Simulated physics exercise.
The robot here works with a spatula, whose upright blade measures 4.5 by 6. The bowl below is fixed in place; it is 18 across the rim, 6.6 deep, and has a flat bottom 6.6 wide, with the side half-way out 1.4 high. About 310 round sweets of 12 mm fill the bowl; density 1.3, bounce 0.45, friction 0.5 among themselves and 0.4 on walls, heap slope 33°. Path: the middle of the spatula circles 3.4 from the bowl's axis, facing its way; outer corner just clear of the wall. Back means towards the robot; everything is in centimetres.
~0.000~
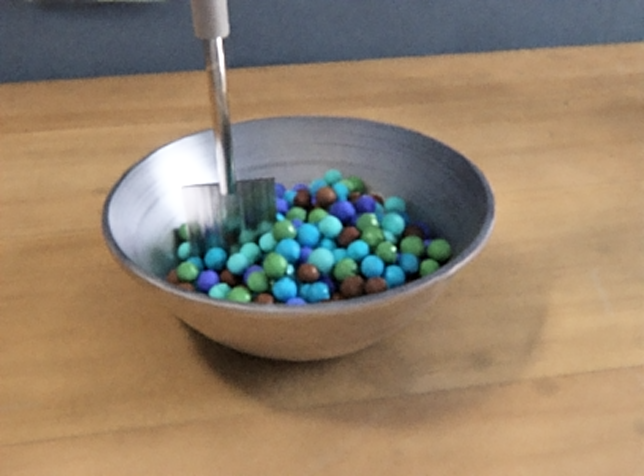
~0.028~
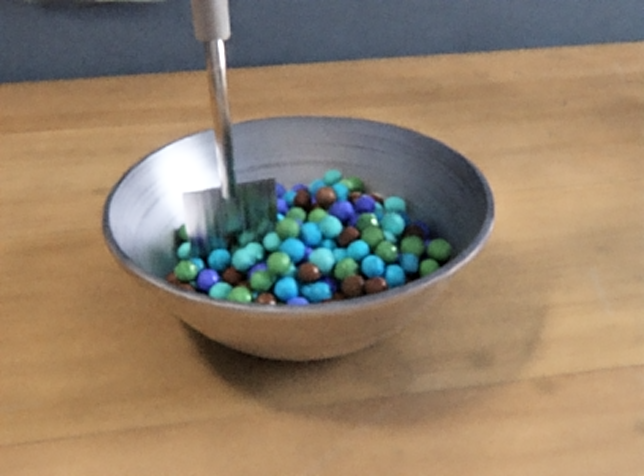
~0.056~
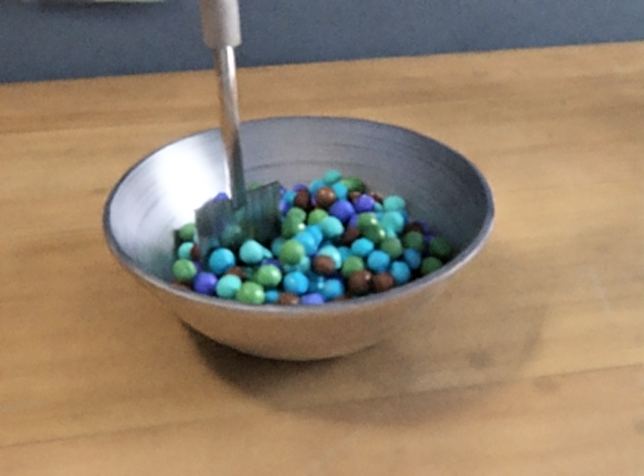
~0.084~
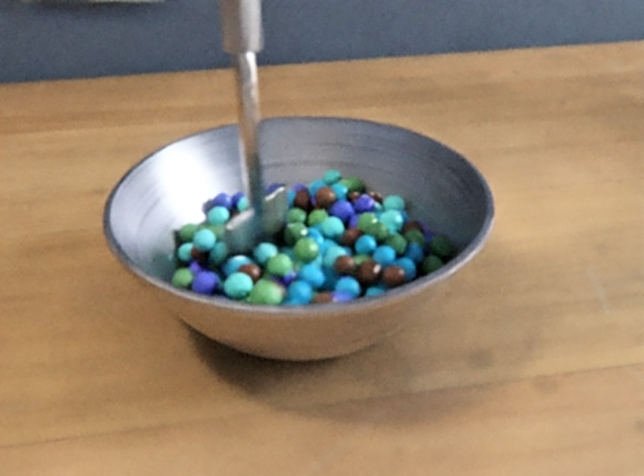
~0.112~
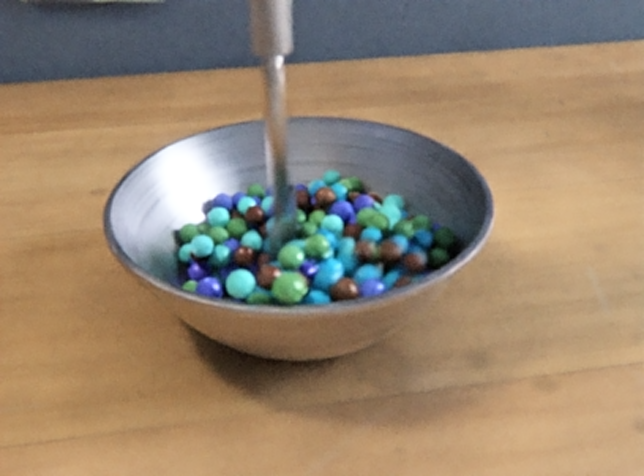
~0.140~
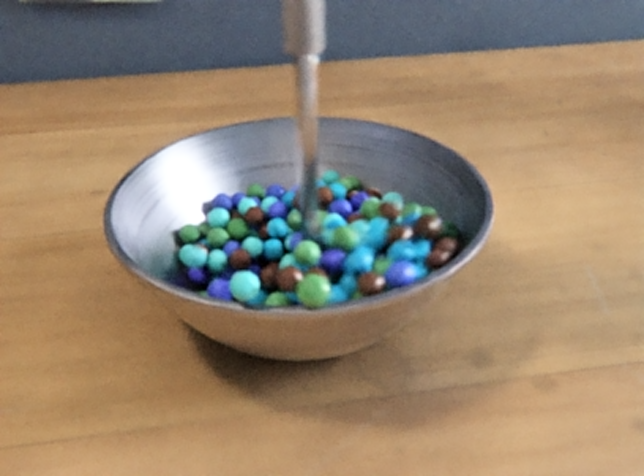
On a wooden table, a robot's spatula dipped into a metal bowl of blue, green, turquoise and brown balls swept from the left along the near side to the middle, turning and pushing balls aside.
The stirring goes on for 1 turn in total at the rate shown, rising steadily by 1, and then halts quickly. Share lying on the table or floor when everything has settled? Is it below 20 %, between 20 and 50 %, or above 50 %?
Below 20 %.
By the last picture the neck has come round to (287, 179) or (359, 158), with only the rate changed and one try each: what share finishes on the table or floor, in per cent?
About 10 and 35 per cent.
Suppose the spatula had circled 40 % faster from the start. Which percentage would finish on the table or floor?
In that case, close to 30 in a hundred.
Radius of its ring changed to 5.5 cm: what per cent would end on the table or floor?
Then about 0 per cent.
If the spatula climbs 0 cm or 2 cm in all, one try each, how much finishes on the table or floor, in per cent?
Estimates: 15 % then 15 %.
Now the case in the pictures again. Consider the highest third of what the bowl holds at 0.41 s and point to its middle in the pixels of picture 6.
Around (232, 171).
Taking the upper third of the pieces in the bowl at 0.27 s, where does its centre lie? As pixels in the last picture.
Look near (379, 164) for its middle.
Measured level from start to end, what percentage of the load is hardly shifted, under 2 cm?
5 %.
After 0.27 s, 192° round, highest piece 9 above the table; 295 in the bowl, 2 on the table or floor, 12 in flight or on the tool.
After 0.41 s, 294° round, highest piece 9 above the table; 275 in the bowl, 22 on the table or floor, 12 in flight or on the tool.
After 0.68 s, 0° round, highest piece 6 above the table; 267 in the bowl, 42 on the table or floor.
After 1.38 s, 0° round, highest piece 6 above the table; 267 in the bowl, 42 on the table or floor.
At rest, 267 in the bowl, 42 on the table or floor. That is 14 % on the table or floor.
